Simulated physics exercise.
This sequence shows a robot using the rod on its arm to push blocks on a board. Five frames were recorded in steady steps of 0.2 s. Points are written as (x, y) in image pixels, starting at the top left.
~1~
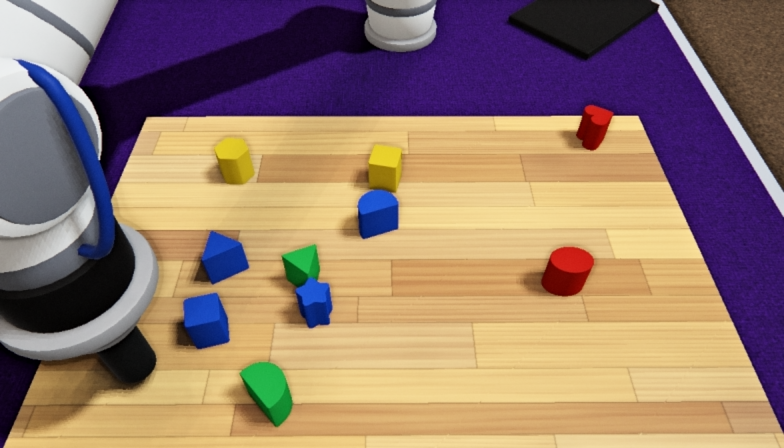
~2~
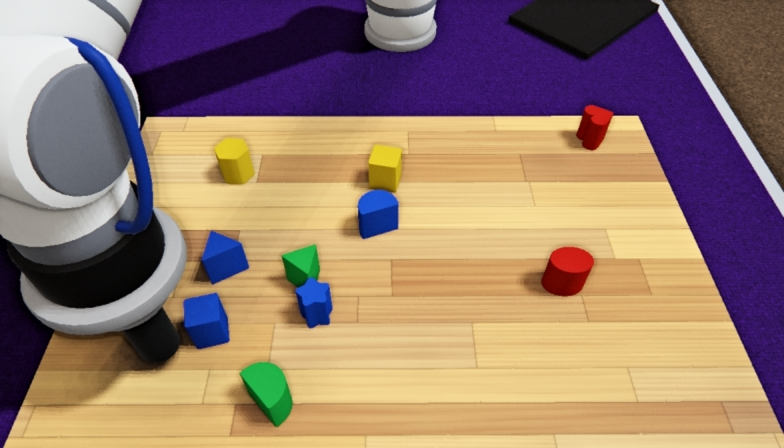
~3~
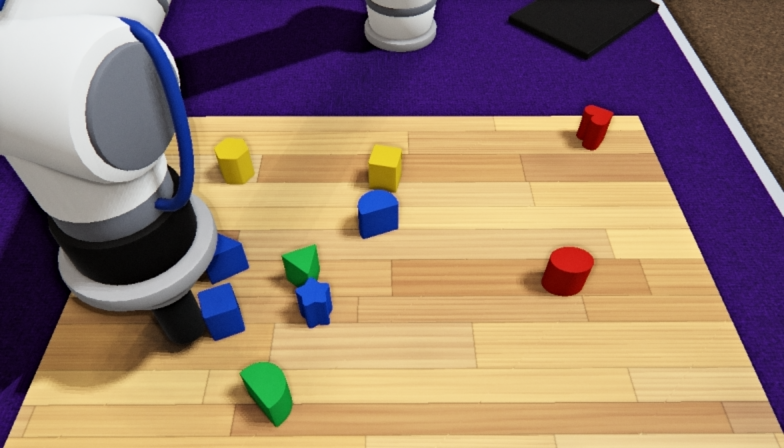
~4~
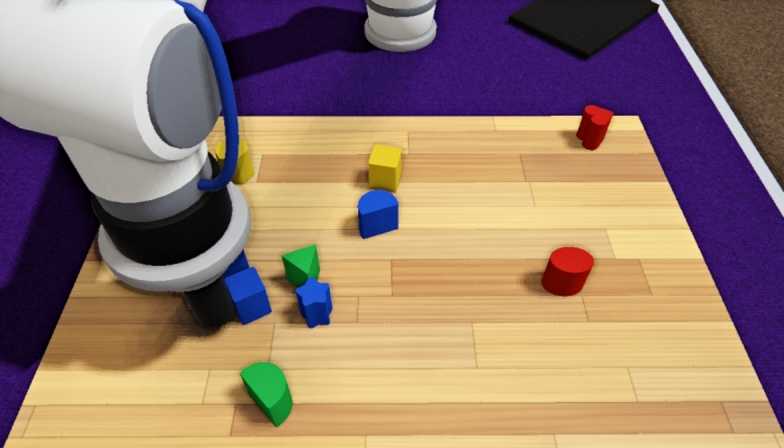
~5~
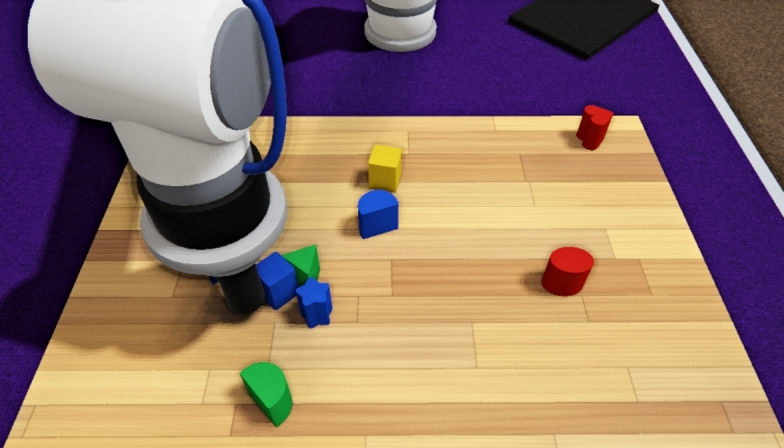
Robot arm moving right across a wooden board, its black rod pushing a blue cube up beside a green triangle and blue star.
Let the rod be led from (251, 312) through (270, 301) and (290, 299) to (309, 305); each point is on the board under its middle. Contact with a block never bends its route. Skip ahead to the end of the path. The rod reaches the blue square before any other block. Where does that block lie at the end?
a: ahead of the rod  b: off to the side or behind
Choice b: Off to the side or behind.
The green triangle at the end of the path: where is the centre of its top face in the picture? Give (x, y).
It is at (338, 237).
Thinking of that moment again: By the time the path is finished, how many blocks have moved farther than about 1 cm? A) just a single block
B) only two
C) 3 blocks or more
The correct letter is C.
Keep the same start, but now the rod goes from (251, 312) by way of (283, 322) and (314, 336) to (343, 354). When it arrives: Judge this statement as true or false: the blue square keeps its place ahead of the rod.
That is false.
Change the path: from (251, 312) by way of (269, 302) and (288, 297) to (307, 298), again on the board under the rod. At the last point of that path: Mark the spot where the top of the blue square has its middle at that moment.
Final place: (324, 251).
On the path given first. Halfway along, rod (277, 287); blue square (301, 255); green triangle (328, 243).
At the end, rod (307, 293); blue triangle not moved; blue square (316, 253), turned 20° anticlockwise; green triangle (338, 237), turned 10° anticlockwise; blue star block (327, 298).
